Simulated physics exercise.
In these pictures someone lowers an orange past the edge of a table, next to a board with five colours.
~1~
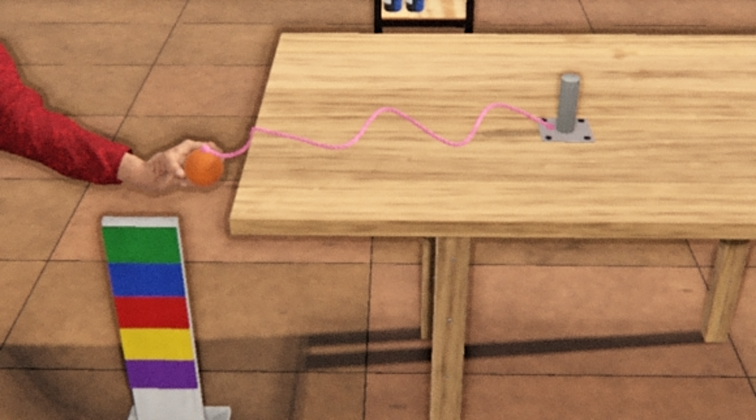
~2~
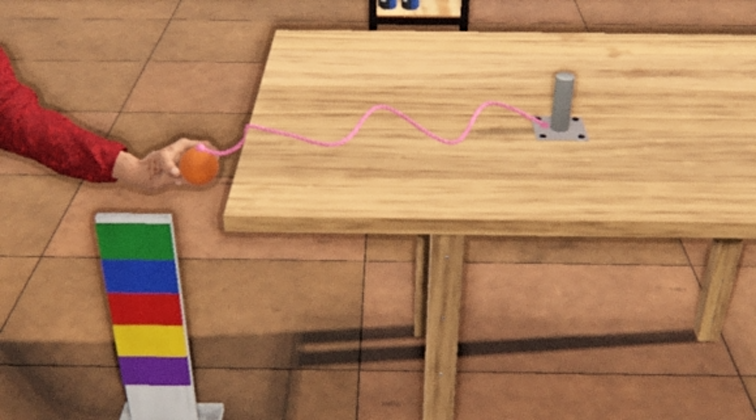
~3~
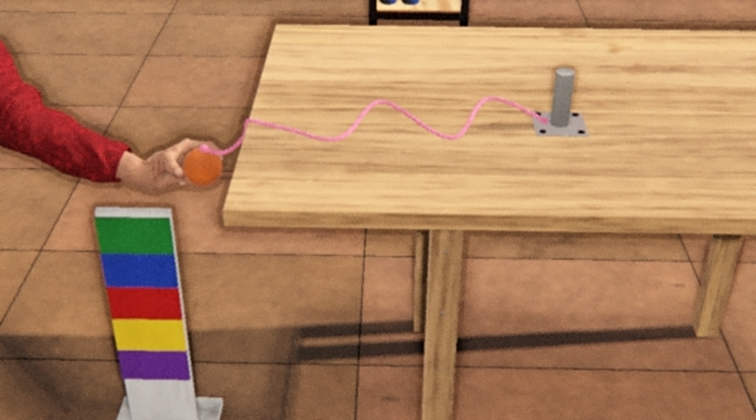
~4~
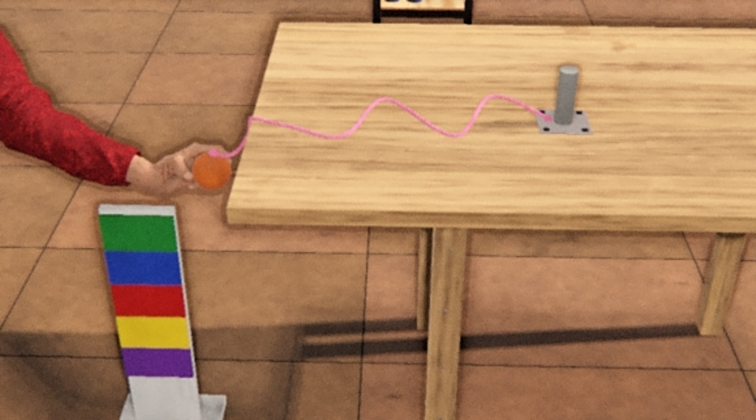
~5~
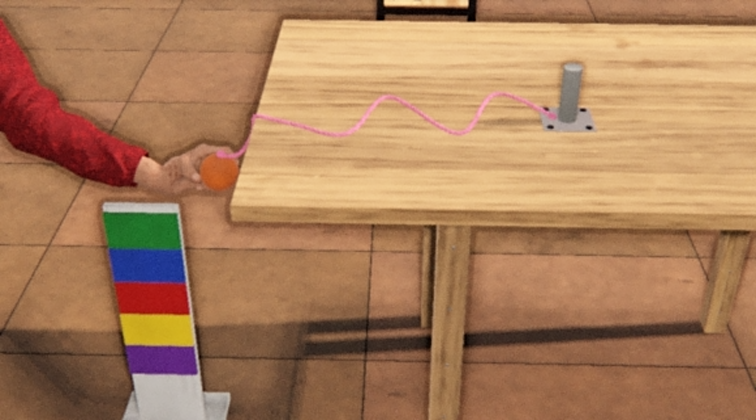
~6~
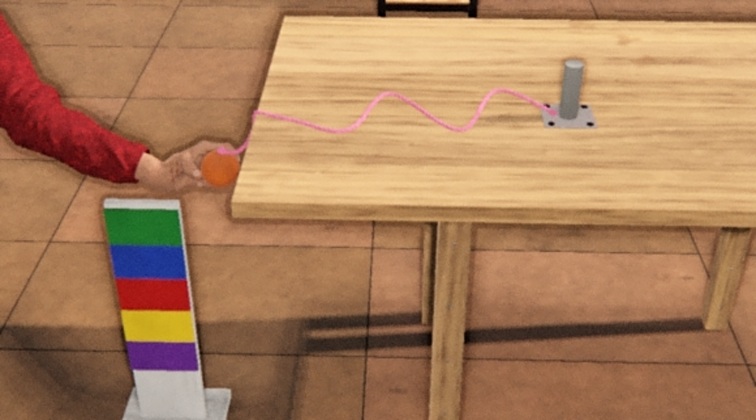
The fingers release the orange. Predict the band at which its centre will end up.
I predict the yellow band.
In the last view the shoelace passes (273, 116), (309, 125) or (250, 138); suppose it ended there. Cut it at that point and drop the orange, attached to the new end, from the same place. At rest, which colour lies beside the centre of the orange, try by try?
In order of the tries: Blue; then green; then red.
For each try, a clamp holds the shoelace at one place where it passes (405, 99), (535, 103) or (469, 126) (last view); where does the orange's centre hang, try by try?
Approximately (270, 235), (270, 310) and (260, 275), respectively.
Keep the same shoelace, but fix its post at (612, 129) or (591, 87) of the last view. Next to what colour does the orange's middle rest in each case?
Try one - red; try two - red.
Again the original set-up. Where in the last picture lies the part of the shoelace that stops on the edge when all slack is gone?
The bit in question sits close to (380, 97).
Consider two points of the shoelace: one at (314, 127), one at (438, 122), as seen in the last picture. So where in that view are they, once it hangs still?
(265, 207) and (349, 110).
Soon after, orange near (236, 304); level with red.
After that, orange near (298, 318); level with yellow.
And then, orange near (260, 317); level with yellow.
In the end, orange near (274, 320); level with yellow. The shoelace holds its middle at yellow.
